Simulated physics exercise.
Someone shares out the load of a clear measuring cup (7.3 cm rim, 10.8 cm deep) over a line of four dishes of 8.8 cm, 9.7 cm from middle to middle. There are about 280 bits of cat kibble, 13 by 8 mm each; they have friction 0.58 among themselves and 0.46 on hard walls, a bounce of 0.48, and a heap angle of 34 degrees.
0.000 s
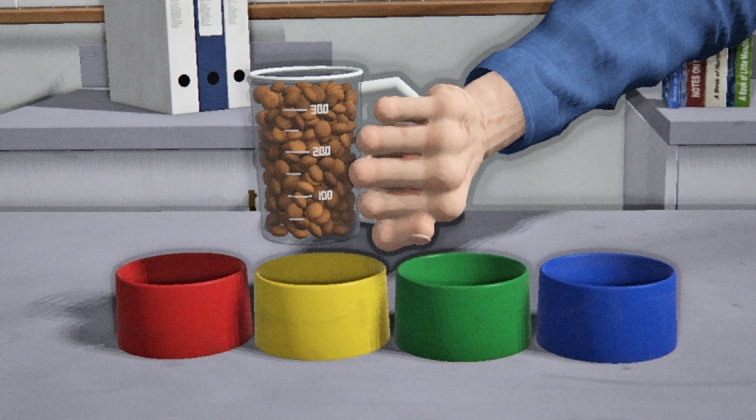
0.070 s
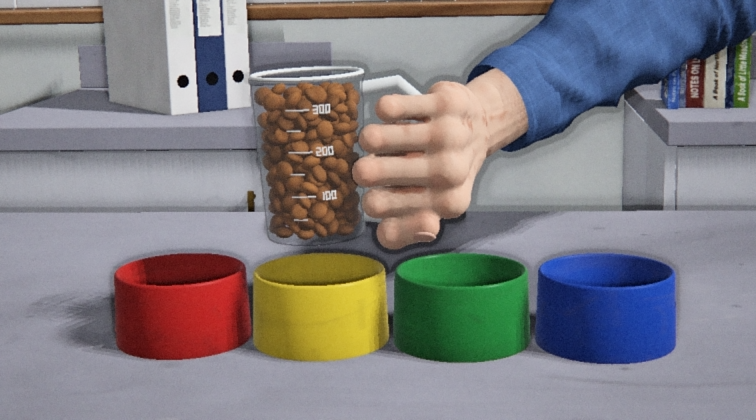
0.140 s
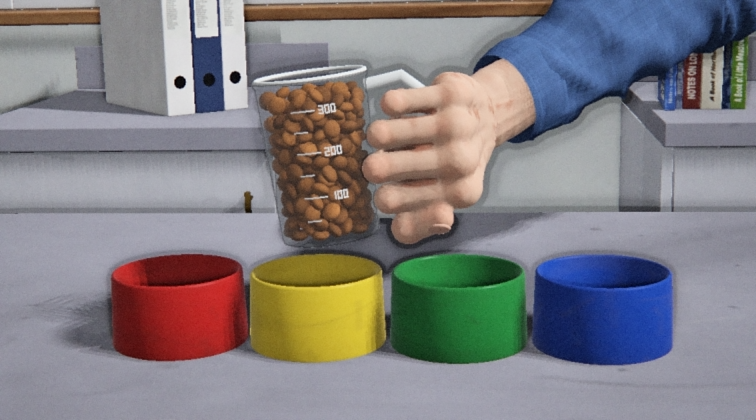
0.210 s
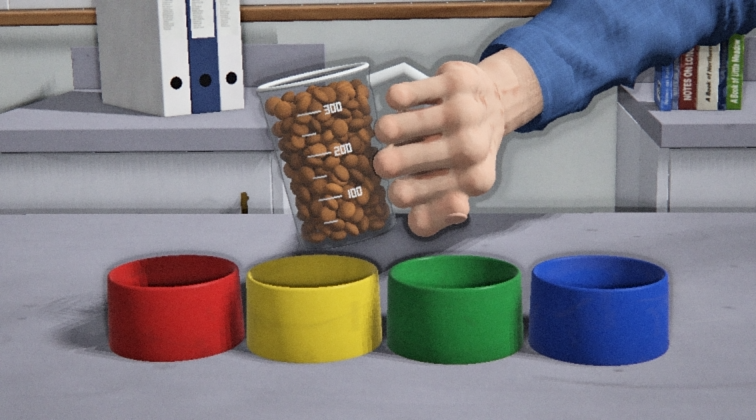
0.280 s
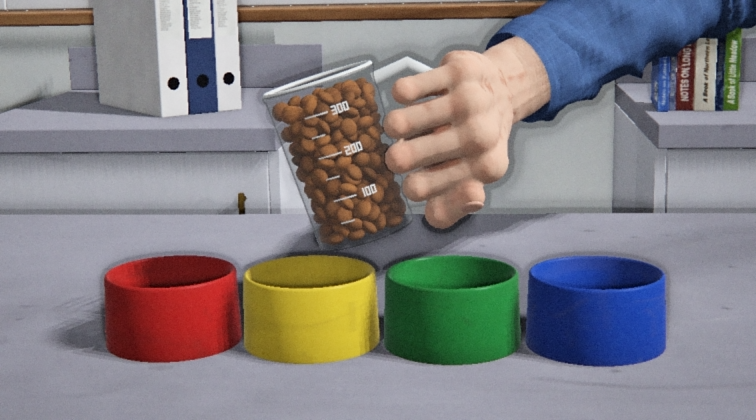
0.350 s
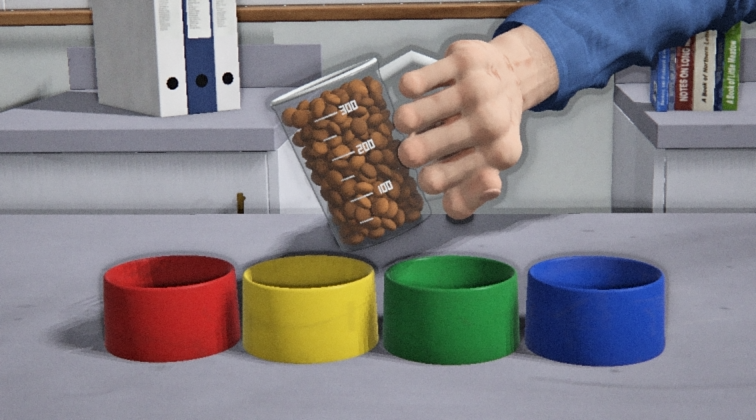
A hand in a blue sleeve holds a clear measuring cup packed with small brown pieces above a grey tabletop, seen from the front at a nearly level view. Below stand four round dishes, red, yellow, green and blue from left to right, with binders and books behind. The hand moves a little rightward, tilting the cup leftward, while the view drifts very slightly right.
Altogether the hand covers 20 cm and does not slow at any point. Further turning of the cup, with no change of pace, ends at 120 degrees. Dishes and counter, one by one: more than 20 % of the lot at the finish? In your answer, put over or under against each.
Red - under; blue - under; green - over; yellow - under; counter - over.
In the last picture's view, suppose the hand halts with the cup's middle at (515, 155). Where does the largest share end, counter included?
Result: Largest portion at green.
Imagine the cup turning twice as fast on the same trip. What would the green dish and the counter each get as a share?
The green dish would get 70 and the counter 10.
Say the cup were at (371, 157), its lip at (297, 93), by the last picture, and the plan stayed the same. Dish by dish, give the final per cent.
Per cent kept: Red 0; blue 0; green 70; yellow 0.
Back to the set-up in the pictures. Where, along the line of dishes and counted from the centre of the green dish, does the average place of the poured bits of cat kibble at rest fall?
Some 2 cm in the +x direction.
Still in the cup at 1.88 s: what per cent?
Around 35 in a hundred.
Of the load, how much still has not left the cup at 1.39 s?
Near 90 per cent of the load.
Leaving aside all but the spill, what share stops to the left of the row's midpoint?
That works out to close to 0 per cent.
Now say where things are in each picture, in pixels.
In the first picture, cup at (308, 154), tilt 0 degrees, lip at (251, 75), moved 0.0 cm; middle of the pieces at (306, 165); red dish at (182, 270); yellow dish at (320, 270); green dish at (462, 270); blue dish at (607, 270).
In the second picture, cup at (312, 155), tilt 2 degrees, lip at (252, 77), moved 0.3 cm; middle of the pieces at (309, 166).
In the third picture, cup at (321, 156), tilt 6 degrees, lip at (256, 82), moved 1.1 cm; middle of the pieces at (319, 167).
In the fourth picture, cup at (331, 157), tilt 11 degrees, lip at (260, 89), moved 2.1 cm; middle of the pieces at (330, 168).
In the fifth picture, cup at (342, 157), tilt 16 degrees, lip at (266, 96), moved 3.0 cm; middle of the pieces at (342, 168).
In the sixth picture, cup at (356, 157), tilt 22 degrees, lip at (274, 103), moved 4.0 cm; middle of the pieces at (357, 168); red dish at (170, 272); yellow dish at (309, 273); green dish at (450, 273); blue dish at (595, 273). The cup turns about 75 degrees a second and travels 14 cm a second.
After 0.97 s, tilt 68 degrees; cup holds 100 %.
Then, at 1.39 s, tilt 99 degrees; cup holds 90 %, green 10 %.
Then, at 1.88 s, tilt 120 degrees; cup holds 35 %, green 45 %.
By 2.9 s all is still; red 0 %, blue 5 %, green 65 %, yellow 0 %, counter 30 %.
